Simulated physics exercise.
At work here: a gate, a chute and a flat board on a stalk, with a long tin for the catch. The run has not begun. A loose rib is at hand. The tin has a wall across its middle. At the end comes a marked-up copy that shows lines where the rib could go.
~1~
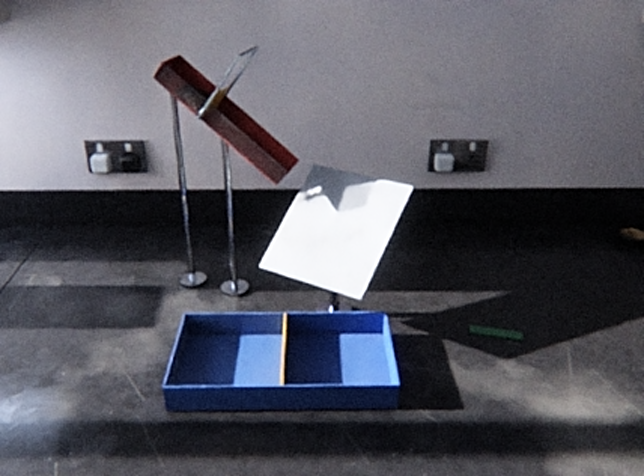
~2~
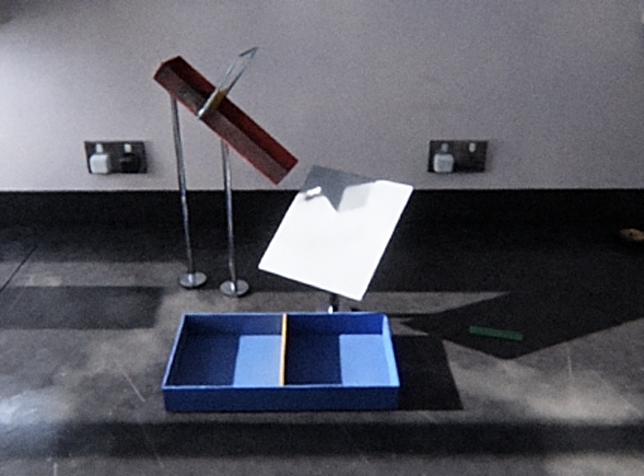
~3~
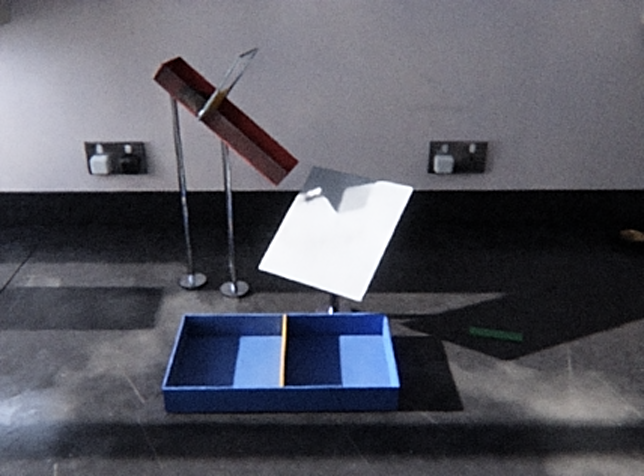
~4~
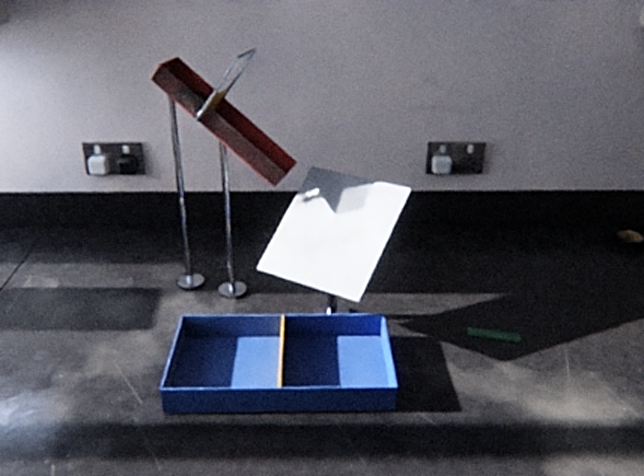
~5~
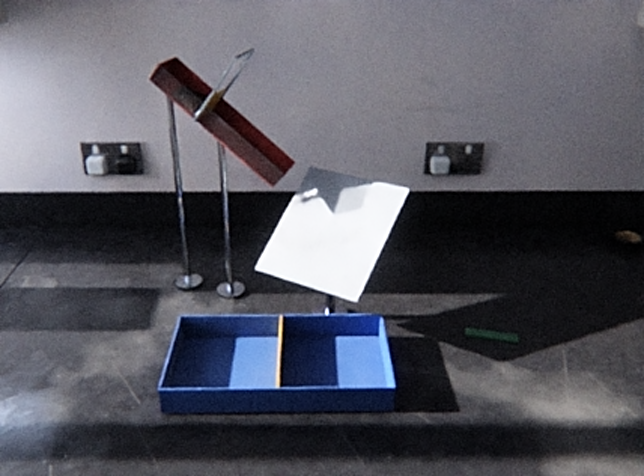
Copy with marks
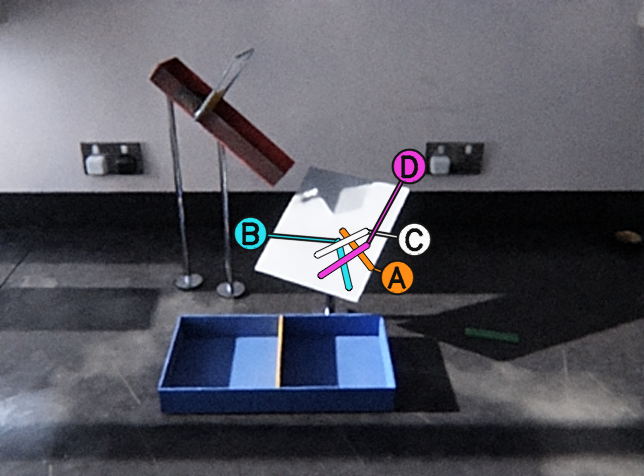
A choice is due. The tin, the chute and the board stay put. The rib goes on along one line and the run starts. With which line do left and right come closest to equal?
Take D.
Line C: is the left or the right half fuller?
The left half.
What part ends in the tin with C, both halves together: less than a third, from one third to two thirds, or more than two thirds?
More than two thirds.
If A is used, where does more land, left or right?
The right half.
On the marked copy, line A from (342, 231) to (371, 267); line B from (338, 241) to (348, 287); line C from (366, 231) to (317, 255); line D from (366, 245) to (320, 275).
For line A, of what is caught, a small share in the left half, the bulk in the right.
For line B, of what is caught, a small share in the left half, the bulk in the right.
For line C, of what is caught, the bulk in the left half, a small share in the right.
For line D, of what is caught, close to two thirds in the left half, close to a third in the right.
